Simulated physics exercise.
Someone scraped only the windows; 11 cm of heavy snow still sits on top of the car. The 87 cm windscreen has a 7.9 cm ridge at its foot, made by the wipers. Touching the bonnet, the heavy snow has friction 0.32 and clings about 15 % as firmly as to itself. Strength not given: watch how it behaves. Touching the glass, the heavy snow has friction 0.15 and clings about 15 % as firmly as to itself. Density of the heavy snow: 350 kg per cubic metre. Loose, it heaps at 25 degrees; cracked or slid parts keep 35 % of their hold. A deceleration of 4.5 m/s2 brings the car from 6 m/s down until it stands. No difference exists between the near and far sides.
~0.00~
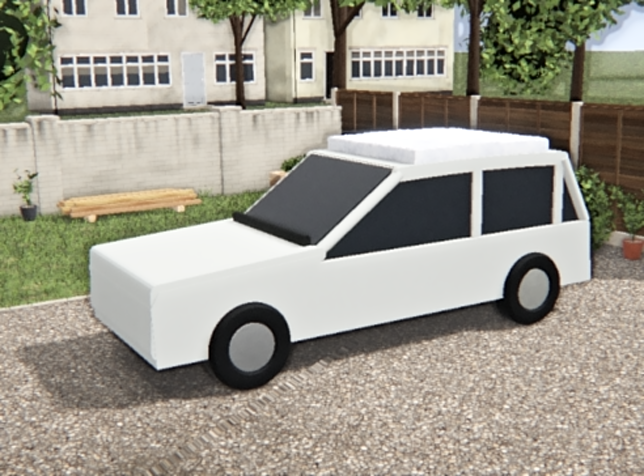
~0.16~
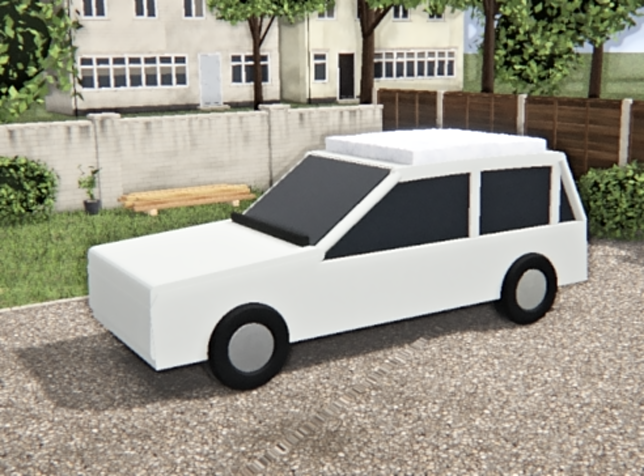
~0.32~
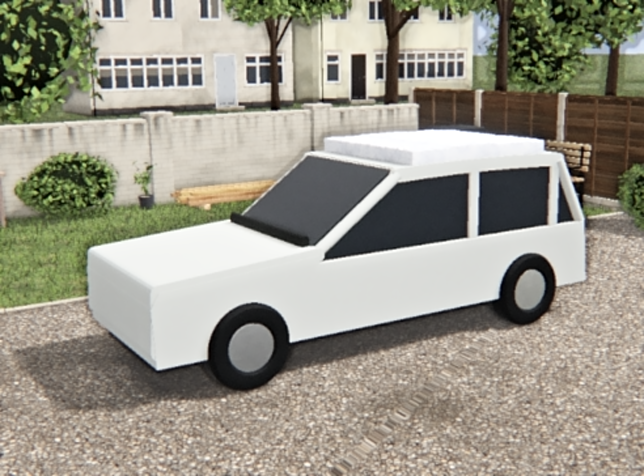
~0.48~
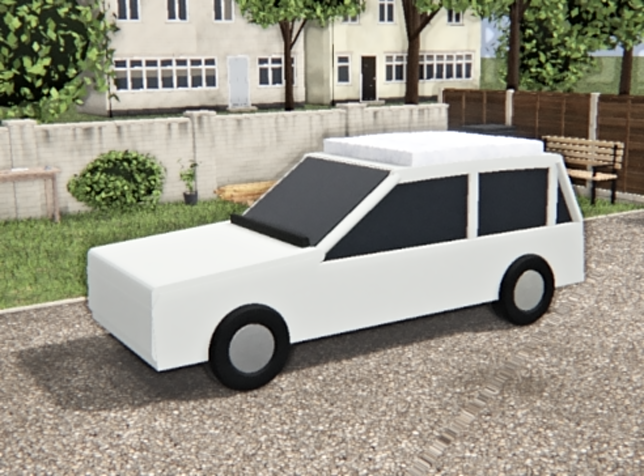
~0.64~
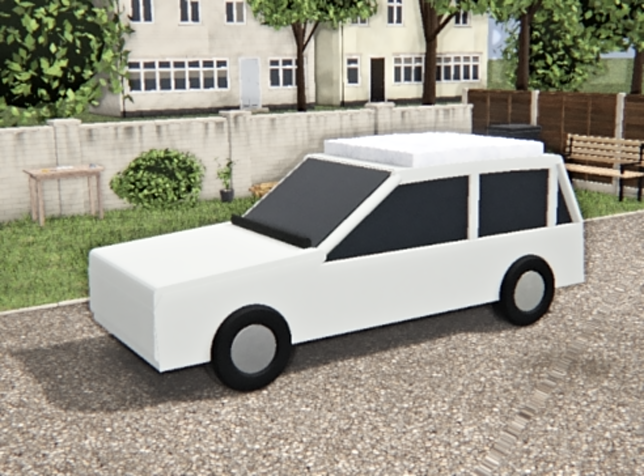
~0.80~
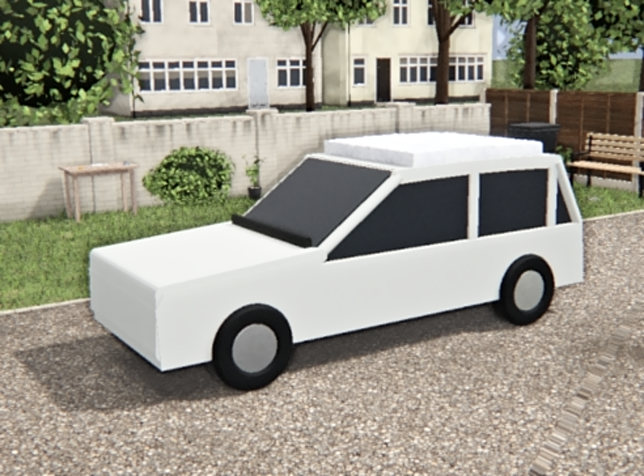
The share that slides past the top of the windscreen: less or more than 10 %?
It ends up smaller than 10 per cent.
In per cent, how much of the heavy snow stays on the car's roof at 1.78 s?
Around 100 %.
After 1.25 s, all of the snow is on the roof, none on the glass, none on the bonnet and none has gone off the nose.
After 1.78 s, all of the snow is on the roof, none on the glass, none on the bonnet and none has gone off the nose.
After 2.30 s, all of the snow is on the roof, none on the glass, none on the bonnet and none has gone off the nose.
After 2.83 s, all of the snow is on the roof, none on the glass, none on the bonnet and none has gone off the nose.
After 2.93 s, at the end, all of the snow is on the roof, none on the glass, none on the bonnet and none has gone off the nose.
